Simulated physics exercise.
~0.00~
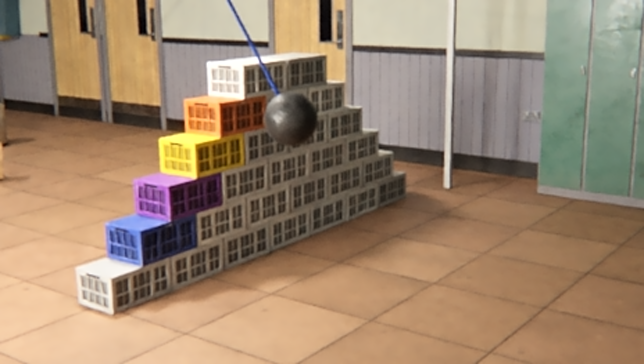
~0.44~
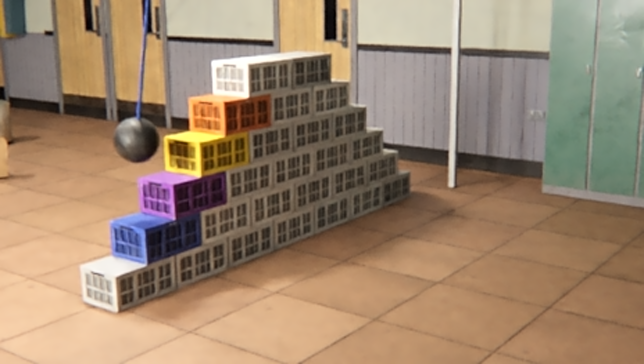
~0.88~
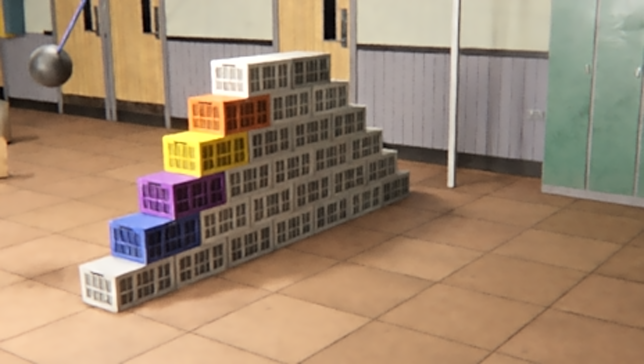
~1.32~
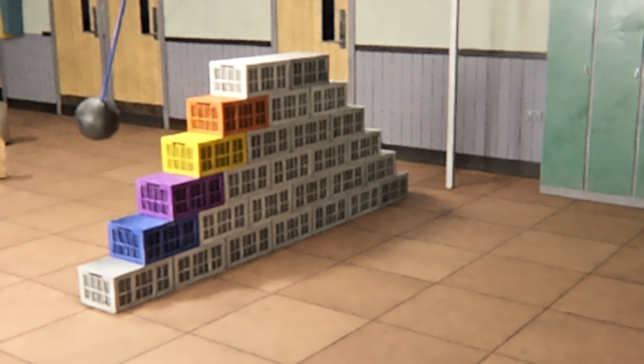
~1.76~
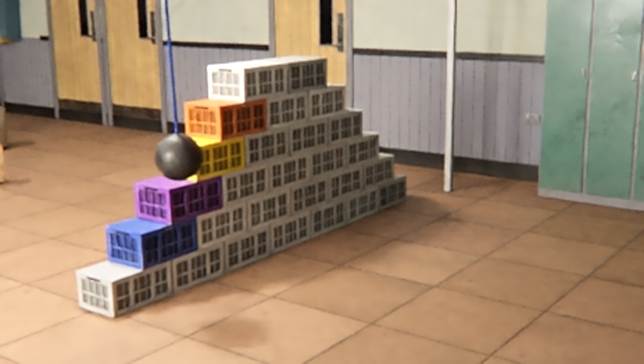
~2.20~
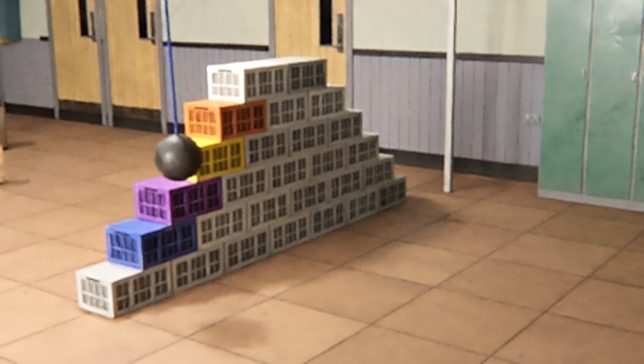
A dark ball swings left past stacked crates, then back beside them, toppling none.
